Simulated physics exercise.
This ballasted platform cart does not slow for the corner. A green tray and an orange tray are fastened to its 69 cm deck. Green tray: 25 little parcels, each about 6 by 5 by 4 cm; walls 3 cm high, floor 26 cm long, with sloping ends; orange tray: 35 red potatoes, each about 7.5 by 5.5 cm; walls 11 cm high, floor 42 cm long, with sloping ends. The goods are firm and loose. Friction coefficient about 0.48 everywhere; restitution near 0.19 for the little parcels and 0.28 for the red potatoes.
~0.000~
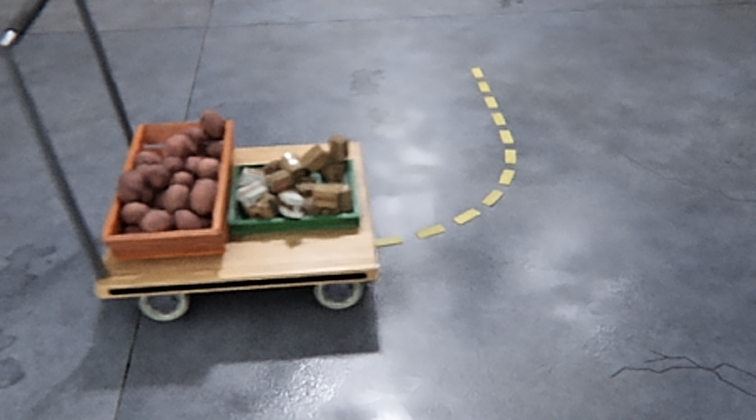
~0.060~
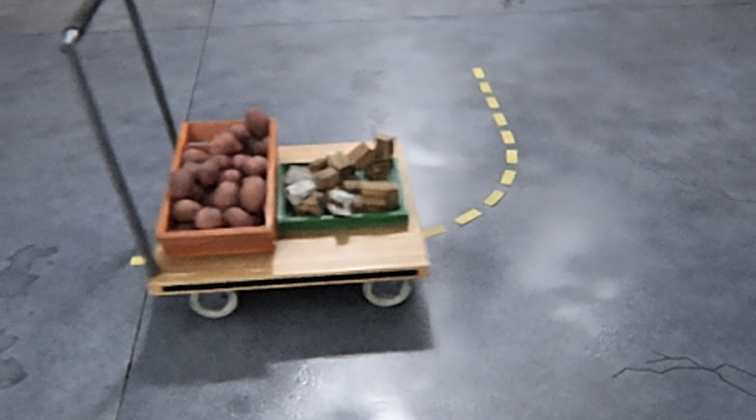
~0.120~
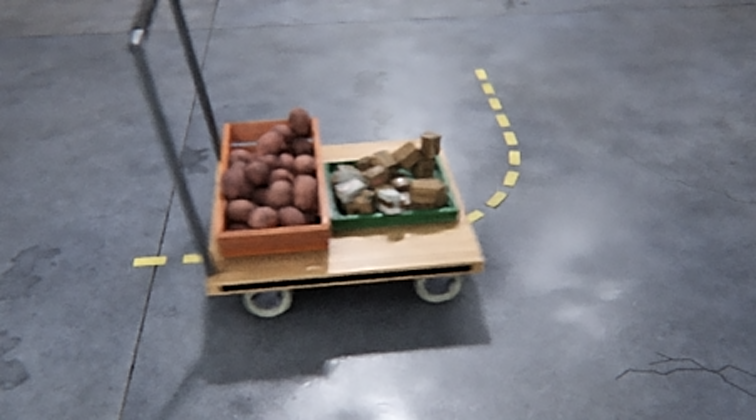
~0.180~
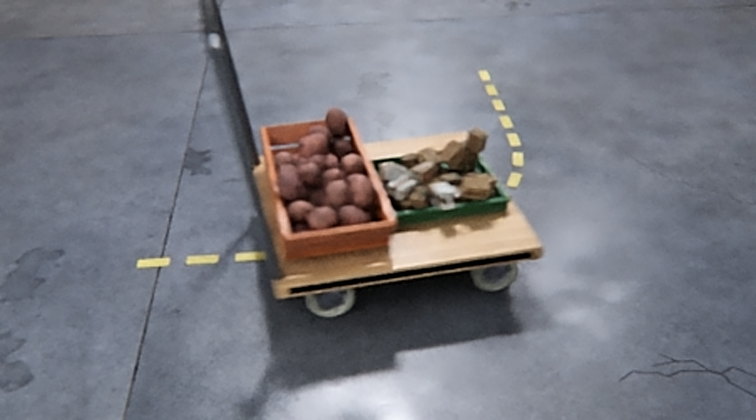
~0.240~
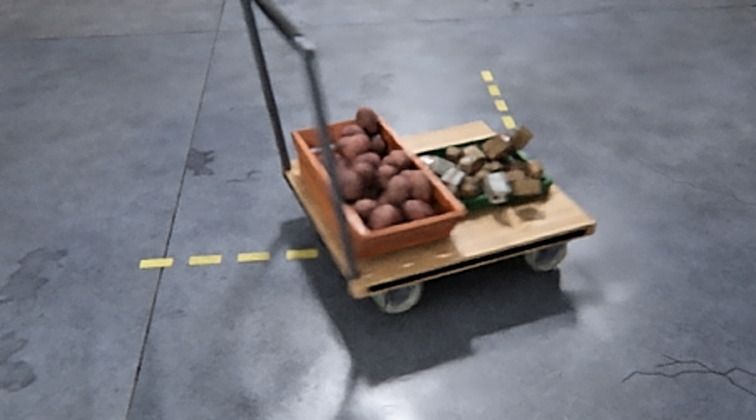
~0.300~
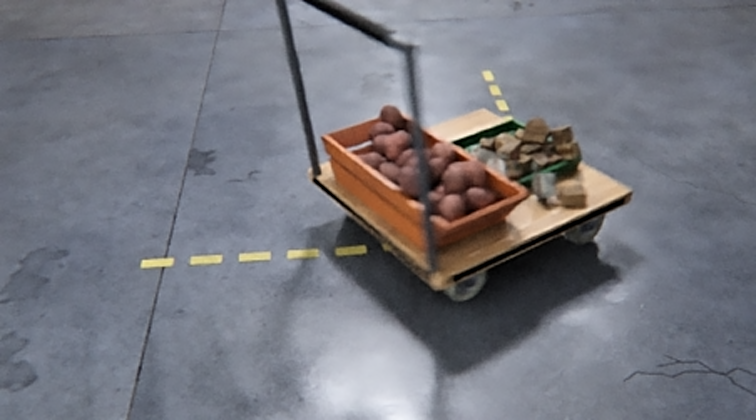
On a grey concrete floor marked with a dashed yellow line, a flat cart carrying an orange tray of red potatoes and a green tray of small parcels rolls to the right. It then turns away along the curve, its handle swinging around, as a few parcels slip out onto the deck.
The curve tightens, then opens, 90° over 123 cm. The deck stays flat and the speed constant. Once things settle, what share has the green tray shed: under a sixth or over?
The green tray loses more than one in six of its little parcels.
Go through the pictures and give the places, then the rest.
In the first frame (we follow the rim corner now nearest the camera, unless another is named; the camera pans a little), green tray (by its farthest rim corner) at (351, 159); orange tray at (105, 236); turned 0°, 0 cm rolled; nothing out yet.
The second frame shows green tray at (395, 157); orange tray at (159, 233); turned 0°, 12 cm rolled.
The third frame shows green tray at (437, 155); orange tray at (218, 232); turned 2°, 25 cm rolled.
The fourth frame shows green tray at (474, 147); orange tray at (287, 235); turned 8°, 37 cm rolled.
The fifth frame shows green tray at (500, 135); orange tray at (364, 234); turned 17°, 50 cm rolled; 2 out, the lowest parcel at (526, 188).
The sixth frame shows green tray at (513, 120); orange tray at (445, 225); turned 29°, 62 cm rolled; 2 out, the lowest parcel at (572, 195).
After 0.37 s, 4 of 25 out of the green tray and 0 of 35 out of the orange tray.
After 0.49 s, 9 of 25 out of the green tray and 0 of 35 out of the orange tray.
After 0.67 s, 9 of 25 out of the green tray and 1 of 35 out of the orange tray.
Outcome (at 1.12 s), 9 of 25 out of the green tray and 1 of 35 out of the orange tray. Asked share, 9 of 25, 36 per cent.
